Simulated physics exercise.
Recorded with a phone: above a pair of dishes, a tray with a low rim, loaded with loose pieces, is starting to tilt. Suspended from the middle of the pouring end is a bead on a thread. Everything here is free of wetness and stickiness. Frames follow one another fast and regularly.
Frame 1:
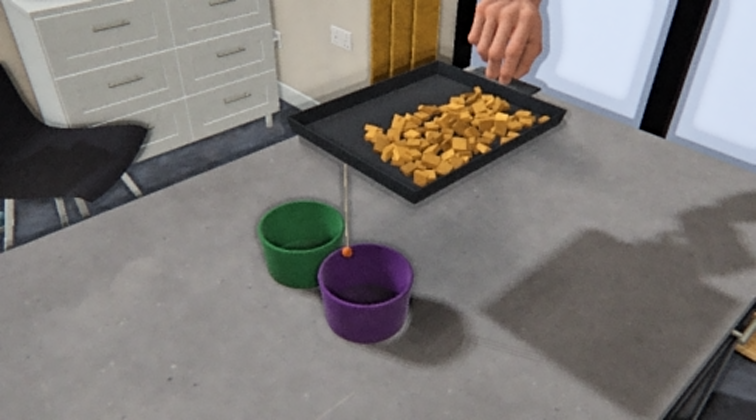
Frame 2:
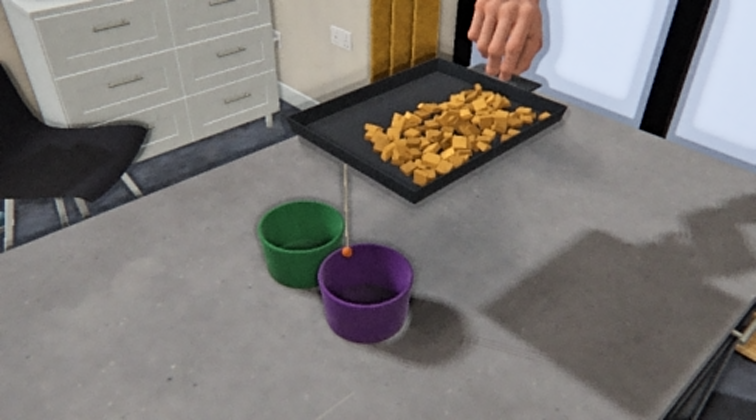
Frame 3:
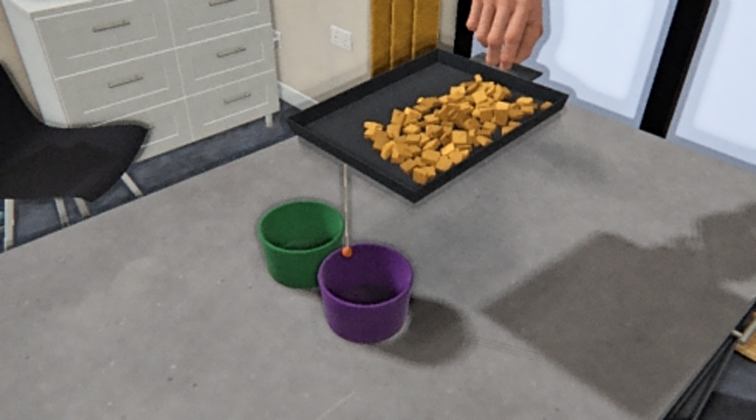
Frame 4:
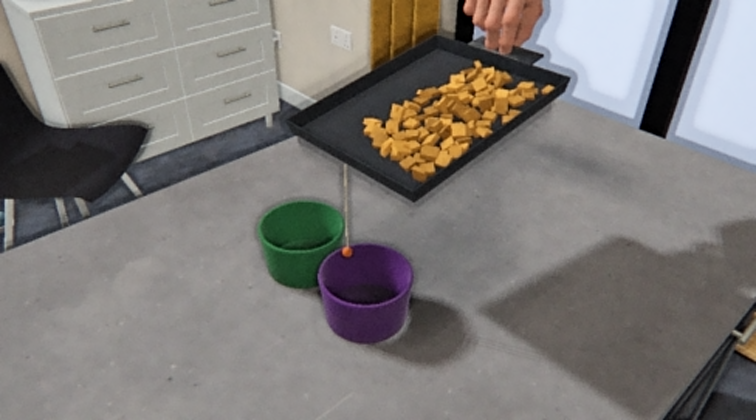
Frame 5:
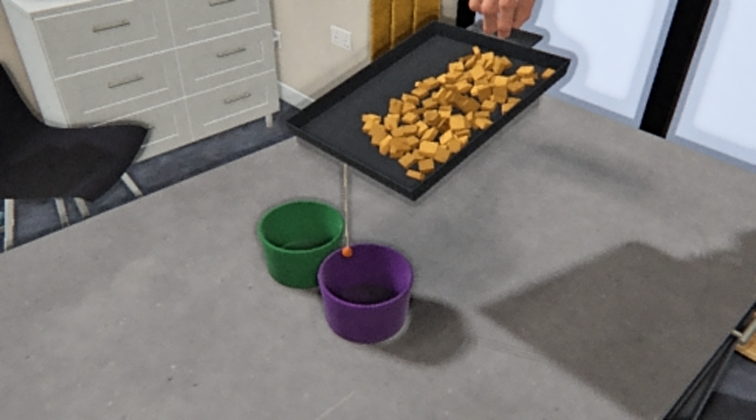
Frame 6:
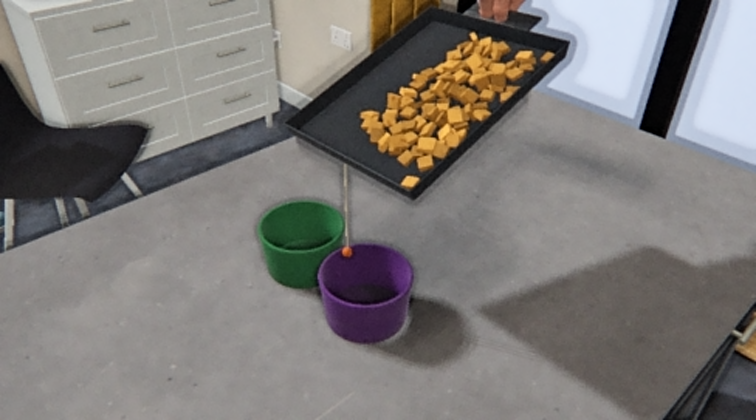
A hand gripped the far edge of a black tray of cereal squares and gradually tilted it above a green dish and a purple dish, while a small bead hung on a thread.
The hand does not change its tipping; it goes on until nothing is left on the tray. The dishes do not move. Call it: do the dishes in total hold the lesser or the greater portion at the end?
In total they hold the lesser portion.
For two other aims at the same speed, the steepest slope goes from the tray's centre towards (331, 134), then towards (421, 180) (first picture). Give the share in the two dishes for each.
First heading roughly 80 %, second roughly 20 %.
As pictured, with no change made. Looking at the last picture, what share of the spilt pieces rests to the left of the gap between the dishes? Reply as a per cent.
Reading: Around 90 %.
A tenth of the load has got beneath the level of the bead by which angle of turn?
Near 75 degrees.
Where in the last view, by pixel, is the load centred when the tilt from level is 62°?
About (353, 139).
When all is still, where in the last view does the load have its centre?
Near pixel (298, 324).
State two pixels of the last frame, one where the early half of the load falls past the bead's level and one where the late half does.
Initially about (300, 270); subsequently about (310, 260).
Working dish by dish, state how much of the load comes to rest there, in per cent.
Final share: Left dish at 10 per cent, right dish at 10 per cent.
Soon after the last picture, tray tipped steeply; nearly all on the tray; a stray few in the air.
A little later, tray tipped right over; about half on the tray; a stray few in the right dish; a stray few in the left dish; about a third outside both; a stray few in the air.
Later still, tray tipped past a quarter turn; a small part in the right dish; a small part in the left dish; most outside both.
At rest, tray tipped past a quarter turn; a small part in the right dish; a small part in the left dish; most outside both.
